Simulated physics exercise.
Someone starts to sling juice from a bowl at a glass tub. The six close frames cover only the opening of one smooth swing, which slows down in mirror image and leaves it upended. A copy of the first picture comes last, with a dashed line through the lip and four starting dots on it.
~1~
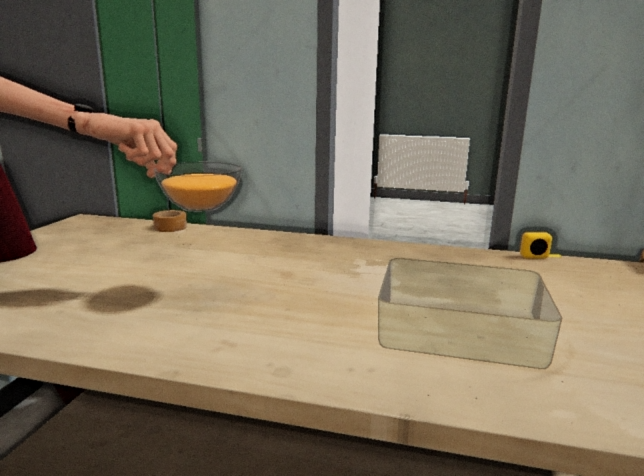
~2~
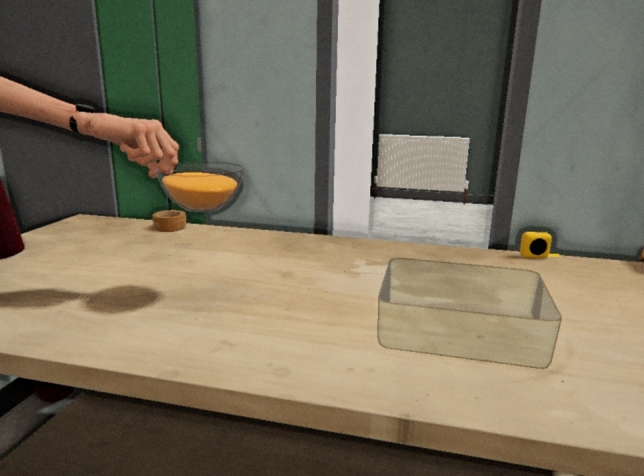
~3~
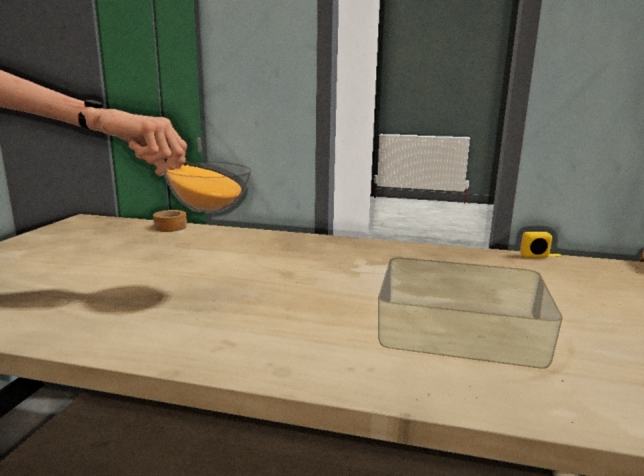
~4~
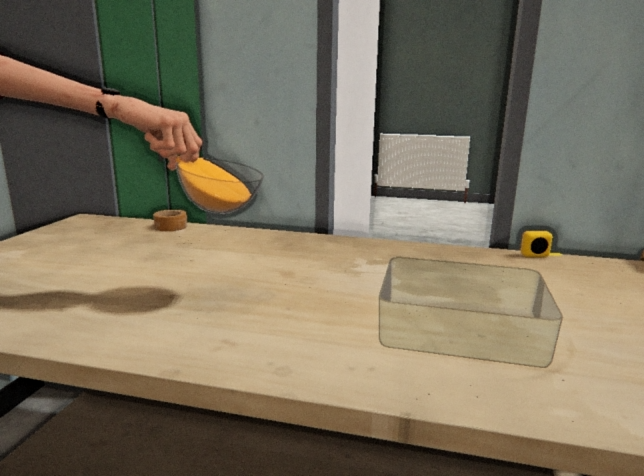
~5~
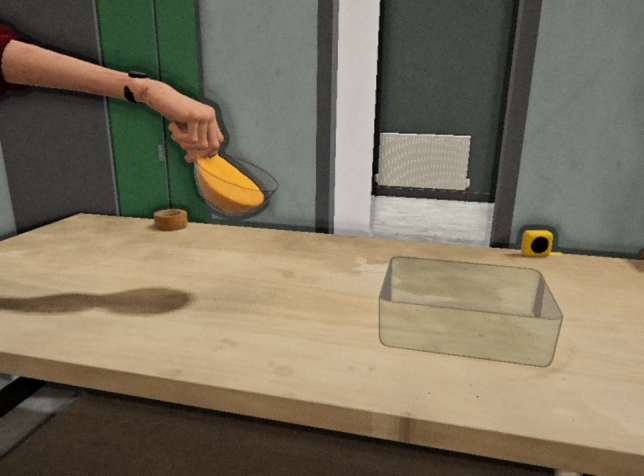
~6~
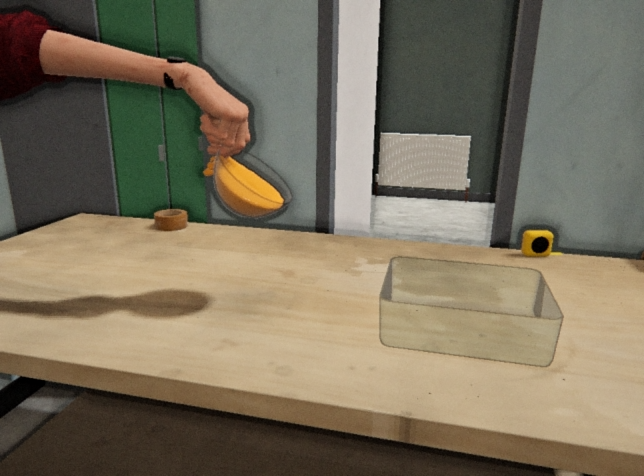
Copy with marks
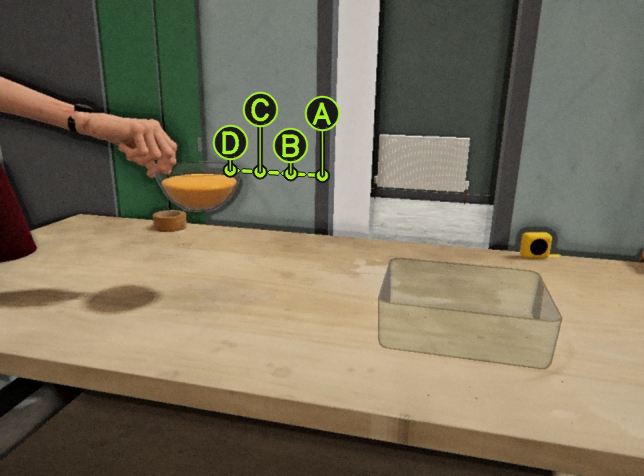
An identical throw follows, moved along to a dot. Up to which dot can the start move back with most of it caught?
Use dot C.
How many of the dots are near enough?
Three.
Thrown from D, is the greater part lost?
Yes, that goes wrong.
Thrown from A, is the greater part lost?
No, not at all.
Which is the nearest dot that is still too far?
The answer is D.
On the marked copy, A at (322, 175); B at (290, 173); C at (260, 171); D at (230, 170).
For dot A, about 65 % lands in the tub, 7 % falls short and 28 % goes beside or beyond.
For dot B, about 70 % lands in the tub, 5 % falls short and 26 % goes beside or beyond.
For dot C, about 66 % lands in the tub, 15 % falls short and 20 % goes beside or beyond.
For dot D, about 13 % lands in the tub, 81 % falls short and 5 % goes beside or beyond.
